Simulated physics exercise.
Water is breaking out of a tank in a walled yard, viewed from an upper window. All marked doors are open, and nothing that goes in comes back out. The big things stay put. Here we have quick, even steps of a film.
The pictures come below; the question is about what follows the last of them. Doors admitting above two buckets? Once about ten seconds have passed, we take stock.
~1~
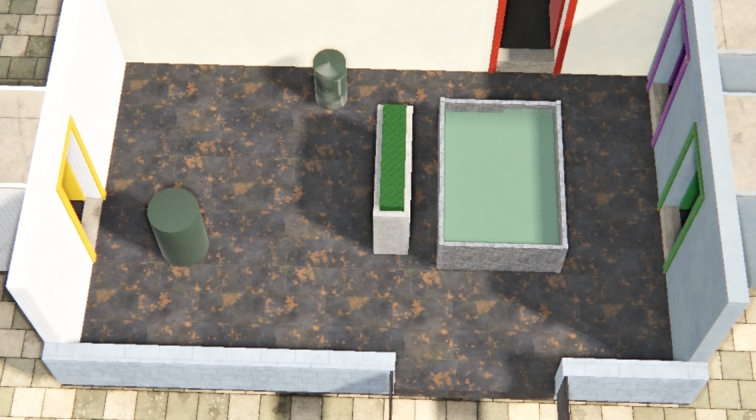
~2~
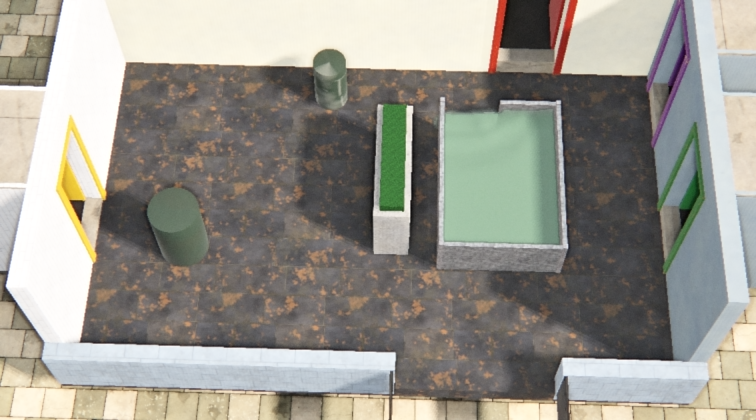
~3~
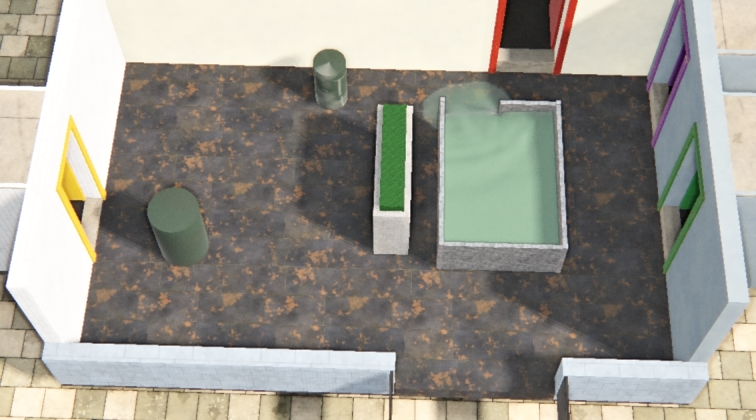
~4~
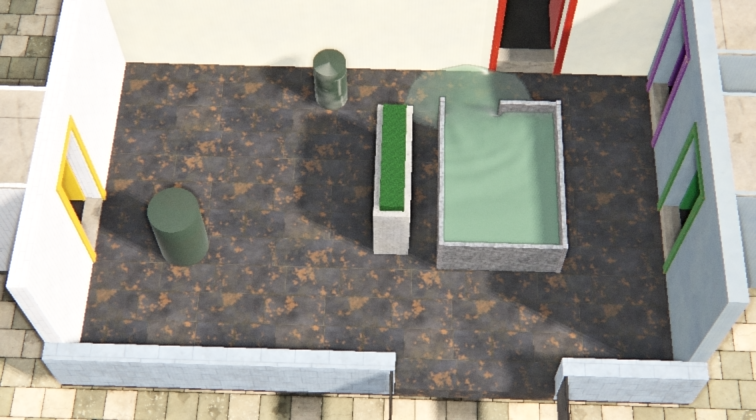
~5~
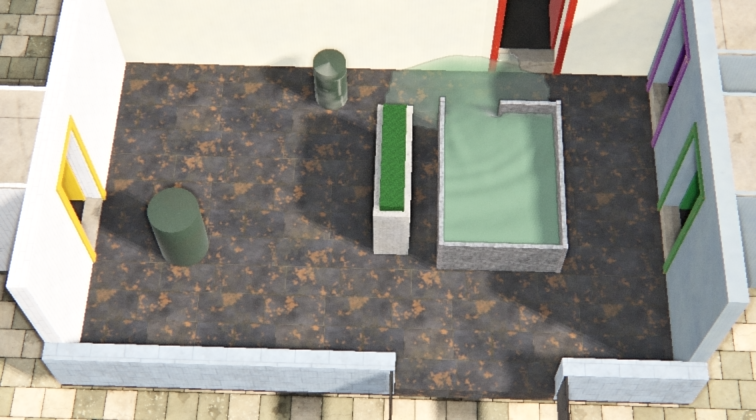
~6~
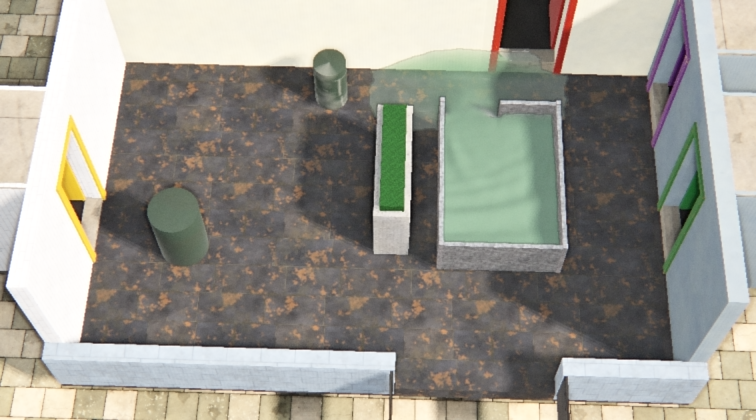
My prediction: The purple door stays within two buckets of inflow; the yellow door stays within two buckets of inflow; the green door stays within two buckets of inflow; the red door stays within two buckets of inflow.
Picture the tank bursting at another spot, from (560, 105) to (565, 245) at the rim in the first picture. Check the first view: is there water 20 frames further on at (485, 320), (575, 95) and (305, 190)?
As listed: Under water, flooded, no water.
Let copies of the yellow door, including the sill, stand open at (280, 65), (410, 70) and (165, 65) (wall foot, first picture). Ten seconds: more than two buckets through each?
Log: Door one misses the mark; door two beats the mark; door three misses the mark.
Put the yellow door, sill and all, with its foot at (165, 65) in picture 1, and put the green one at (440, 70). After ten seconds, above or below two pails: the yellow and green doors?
The yellow one remains below the limit, while the green one crosses the limit.
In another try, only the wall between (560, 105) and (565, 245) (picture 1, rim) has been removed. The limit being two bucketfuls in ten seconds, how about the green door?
I'd say the green door crosses the line.
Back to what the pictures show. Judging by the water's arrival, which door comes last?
I'd go with the one in yellow.
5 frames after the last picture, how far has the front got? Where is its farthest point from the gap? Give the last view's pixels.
My best guess is about (262, 75).
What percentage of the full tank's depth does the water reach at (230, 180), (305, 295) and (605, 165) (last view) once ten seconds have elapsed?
In order: 8, 10, 6 %.
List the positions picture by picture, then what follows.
The first frame shows still water in the water tank at (501, 174).
In the second frame, the front is at a hidden place, out from the gap on the water tank's far side.
In the third frame, water pours out on the water tank's far side and has run to (487, 87).
In the fourth frame, water pours out on the water tank's far side and has run to (509, 75).
In the fifth frame, the front is at (399, 72), out from the gap on the water tank's far side.
In the sixth frame, water pours out on the water tank's far side and has run to (376, 71).
A moment on, water covers 10 % of the floor; the purple door not reached, the yellow door not reached, the green door not reached, the red door under two buckets in.
Next, water covers 30 % of the floor; the purple door wet at the sill, nothing in, the yellow door not reached, the green door not reached, the red door under two buckets in.
Then, water covers 65 % of the floor; the purple door wet at the sill, nothing in, the yellow door wet at the sill, nothing in, the green door wet at the sill, nothing in, the red door under two buckets in.
Later, water covers 85 % of the floor; the purple door wet at the sill, nothing in, the yellow door wet at the sill, nothing in, the green door wet at the sill, nothing in, the red door under two buckets in.
In the end, water covers 95 % of the floor; the purple door wet at the sill, nothing in, the yellow door wet at the sill, nothing in, the green door wet at the sill, nothing in, the red door under two buckets in.
